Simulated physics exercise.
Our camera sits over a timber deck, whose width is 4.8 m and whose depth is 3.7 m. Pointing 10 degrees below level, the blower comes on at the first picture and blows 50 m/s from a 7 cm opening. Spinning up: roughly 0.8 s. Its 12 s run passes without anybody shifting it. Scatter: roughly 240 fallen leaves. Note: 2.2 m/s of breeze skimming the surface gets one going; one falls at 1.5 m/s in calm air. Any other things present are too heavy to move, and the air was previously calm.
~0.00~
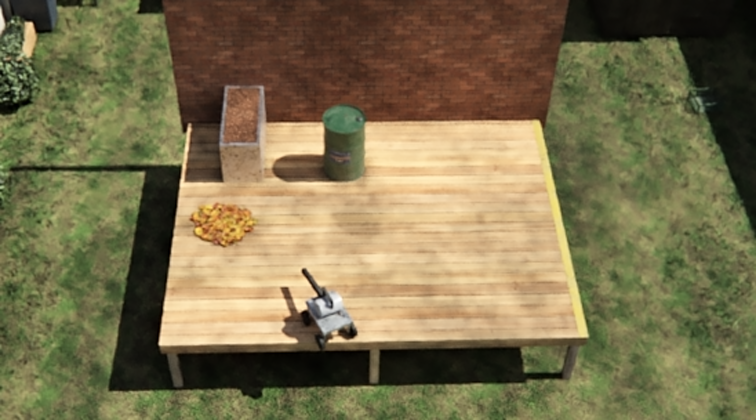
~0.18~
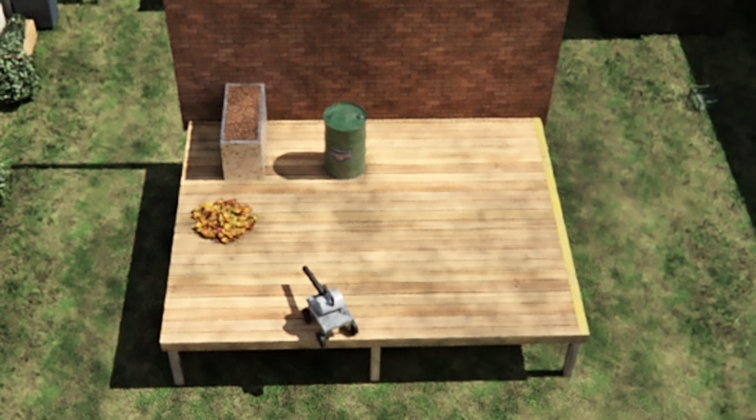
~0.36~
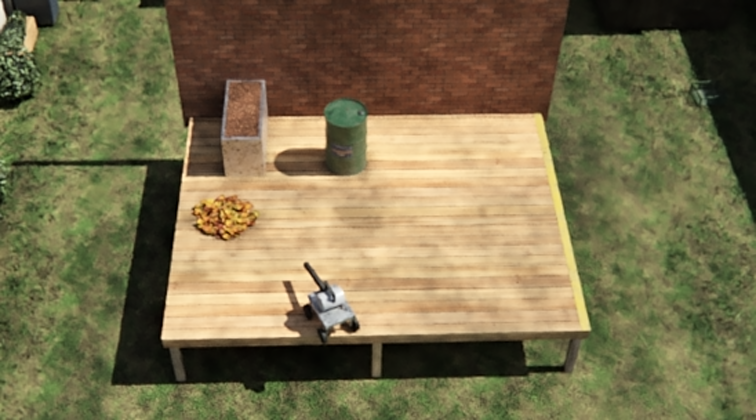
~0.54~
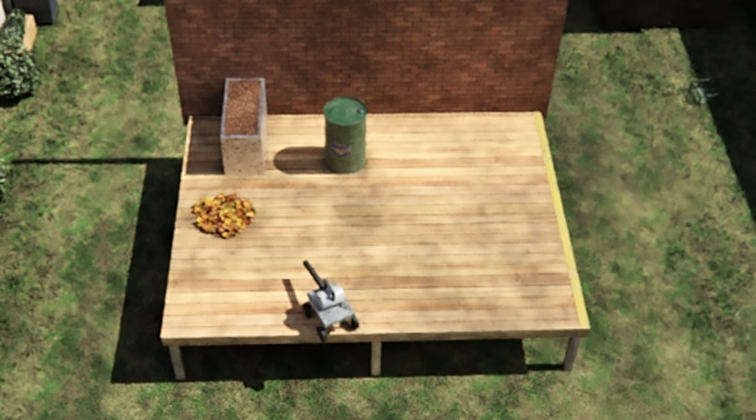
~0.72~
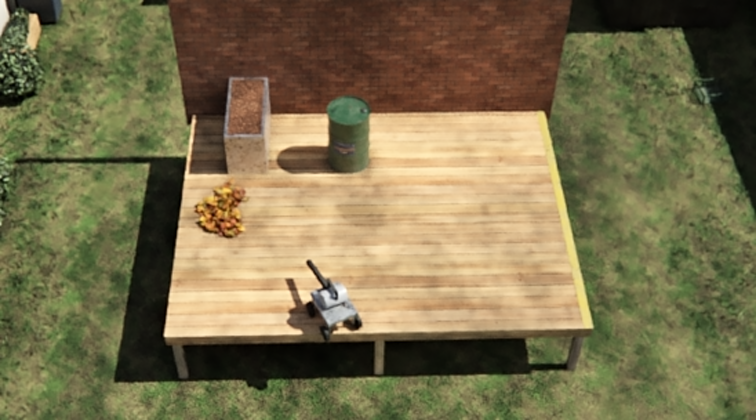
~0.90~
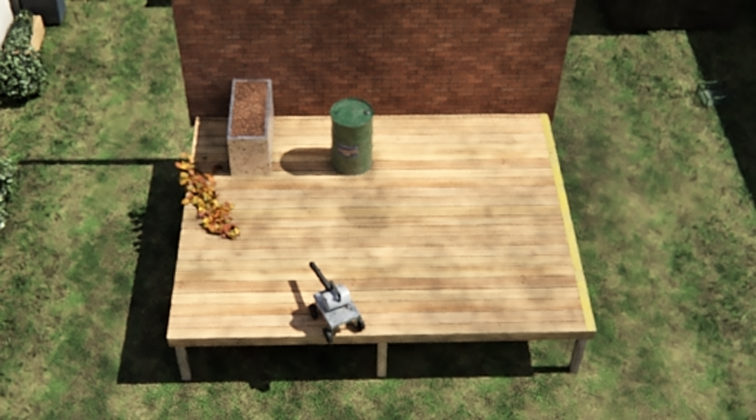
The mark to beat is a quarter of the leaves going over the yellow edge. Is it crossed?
No.
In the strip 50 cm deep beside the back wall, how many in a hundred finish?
Around 0 in a hundred.
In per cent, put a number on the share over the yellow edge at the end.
Close to 0 percent.
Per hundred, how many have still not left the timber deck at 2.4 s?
About 10 per cent remain.
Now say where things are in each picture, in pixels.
In the first picture, the middle of the fallen leaves is near (224, 223), none has stirred yet and the mouth of the blower is at (304, 270).
In the second picture, the middle of the fallen leaves is near (224, 217), none has stirred yet and the yellow edge is centred on (562, 216).
In the third picture, the middle of the fallen leaves is near (225, 214), none has stirred yet, the top of a planter is at (244, 109) and the top of a barrel is at (346, 112).
In the fourth picture, the middle of the fallen leaves is near (223, 212) and none has stirred yet.
In the fifth picture, the middle of the fallen leaves is near (222, 211), the farthest in sight from the blower is at (217, 190) and about 35 % have left their places.
In the sixth picture, the middle of the fallen leaves is near (210, 203), the farthest in sight from the blower is at (190, 158) and about 70 % have left their places.
After 2.4 s, 0 % are over the yellow edge; 75 % have settled or left.
After 3.8 s, 0 % are over the yellow edge; 90 % have settled or left.
After 6.6 s, 0 % are over the yellow edge; 95 % have settled or left.
After 12.0 s, at the end, 0 % are over the yellow edge.
